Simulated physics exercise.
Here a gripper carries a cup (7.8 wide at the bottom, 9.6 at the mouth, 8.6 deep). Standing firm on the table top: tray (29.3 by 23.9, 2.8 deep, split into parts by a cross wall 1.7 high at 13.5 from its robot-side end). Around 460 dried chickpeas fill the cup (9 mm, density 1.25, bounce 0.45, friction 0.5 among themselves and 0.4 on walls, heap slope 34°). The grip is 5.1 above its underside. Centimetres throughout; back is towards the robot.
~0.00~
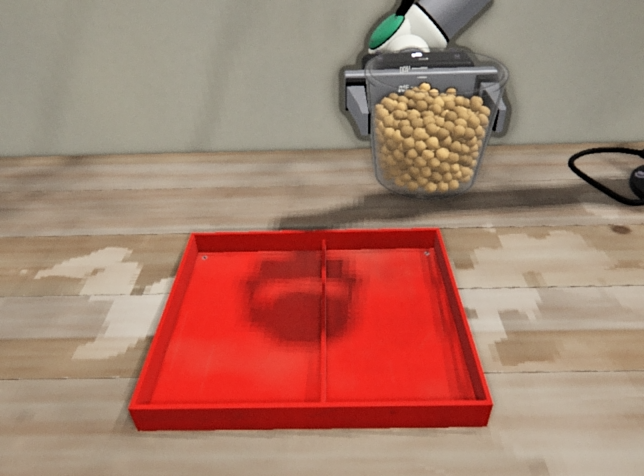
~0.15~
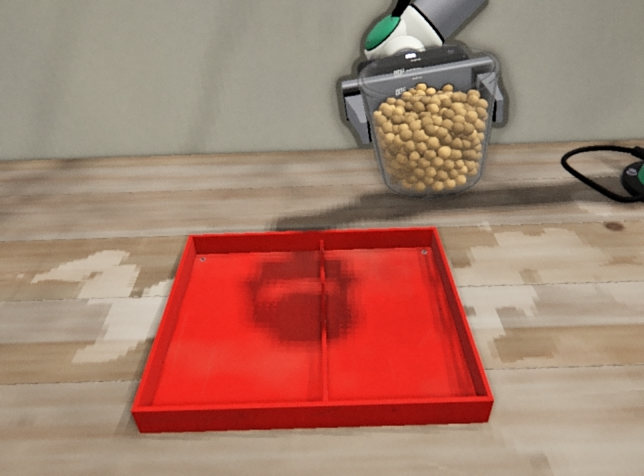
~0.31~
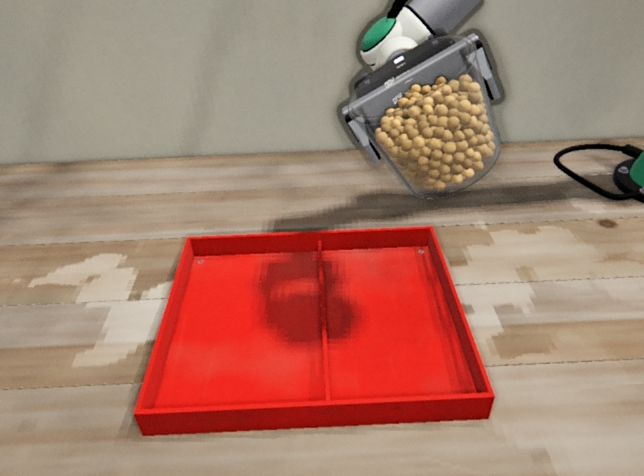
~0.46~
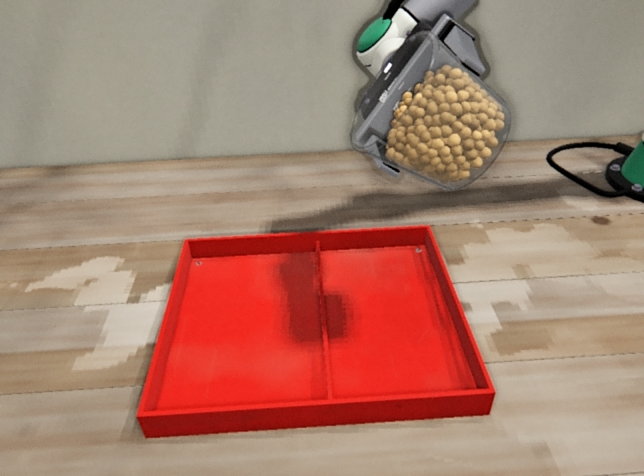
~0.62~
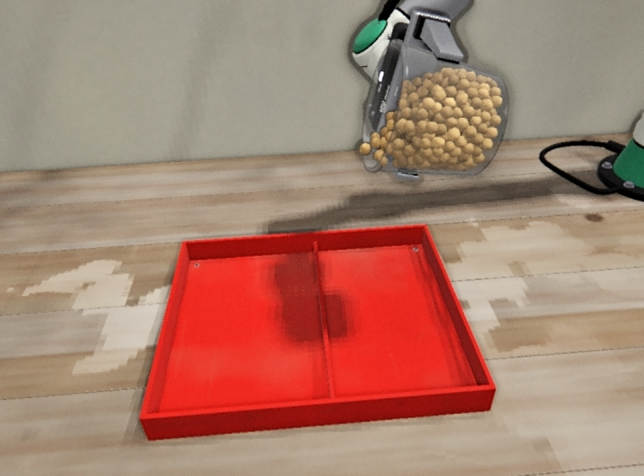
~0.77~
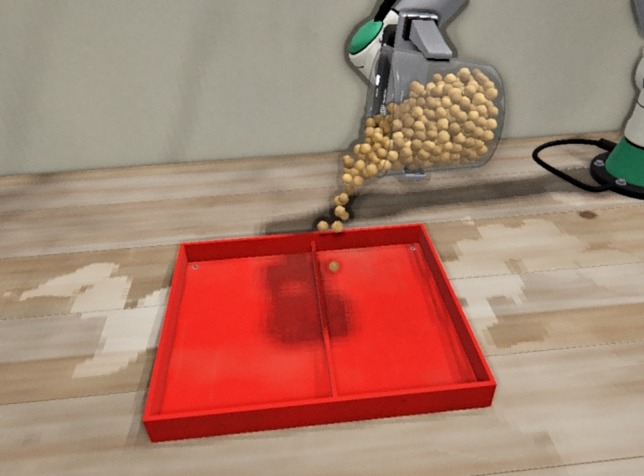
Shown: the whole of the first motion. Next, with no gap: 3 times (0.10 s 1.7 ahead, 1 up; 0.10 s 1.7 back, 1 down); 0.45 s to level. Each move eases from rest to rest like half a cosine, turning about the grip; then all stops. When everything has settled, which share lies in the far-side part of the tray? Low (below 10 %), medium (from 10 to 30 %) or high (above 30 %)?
Share in the far-side part of the tray: High (above 30 %).
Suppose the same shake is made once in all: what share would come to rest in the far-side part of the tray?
Then about 30 per cent.
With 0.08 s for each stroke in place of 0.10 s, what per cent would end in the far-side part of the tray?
Then about 70 per cent.
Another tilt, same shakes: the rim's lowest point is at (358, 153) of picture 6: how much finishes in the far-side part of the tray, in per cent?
Some 25 per cent.
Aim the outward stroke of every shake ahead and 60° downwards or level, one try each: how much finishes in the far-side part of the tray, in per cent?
Some 20 and 55 per cent.
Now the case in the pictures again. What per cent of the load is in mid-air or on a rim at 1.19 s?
About 19 per cent.
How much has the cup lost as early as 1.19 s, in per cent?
Some 50 per cent.
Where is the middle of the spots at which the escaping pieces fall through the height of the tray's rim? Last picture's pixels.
Around (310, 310).
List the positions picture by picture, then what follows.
The first frame shows cup middle at (429, 126), level; upper third of the load around (430, 116), from x 380 to 485, top at y 90; 462 in the cup.
The second frame shows cup middle at (429, 126), tilted 8° forward; upper third of the load around (435, 116), from x 380 to 480, top at y 90.
The third frame shows cup middle at (431, 124), tilted 29° forward; upper third of the load around (445, 111), from x 380 to 490, top at y 80.
The fourth frame shows cup middle at (433, 121), tilted 55° forward; upper third of the load around (451, 103), from x 390 to 500, top at y 70.
The fifth frame shows cup middle at (433, 117), tilted 76° forward; upper third of the load around (453, 97), from x 365 to 495, top at y 75.
The sixth frame shows cup middle at (432, 116), tilted 84° forward; upper third of the load around (455, 104), from x 325 to 490, top at y 75; 449 in the cup, 13 in flight or on a rim.
After 1.19 s, tilted 84° forward, highest piece 22 above the table; 220 in the cup, 121 in the far-side part, 33 in the robot-side part, 88 in flight or on a rim.
After 1.61 s, tilted 38° forward, highest piece 23 above the table; 245 in the far-side part, 126 in the cup, 87 in the robot-side part, 4 in flight or on a rim.
After 2.02 s, level, highest piece 23 above the table; 249 in the far-side part, 125 in the cup, 88 in the robot-side part.
After 3.07 s, level, highest piece 23 above the table; 249 in the far-side part, 125 in the cup, 88 in the robot-side part.
At rest, 249 in the far-side part, 125 in the cup, 88 in the robot-side part. That is 54 % in the far-side part of the tray.
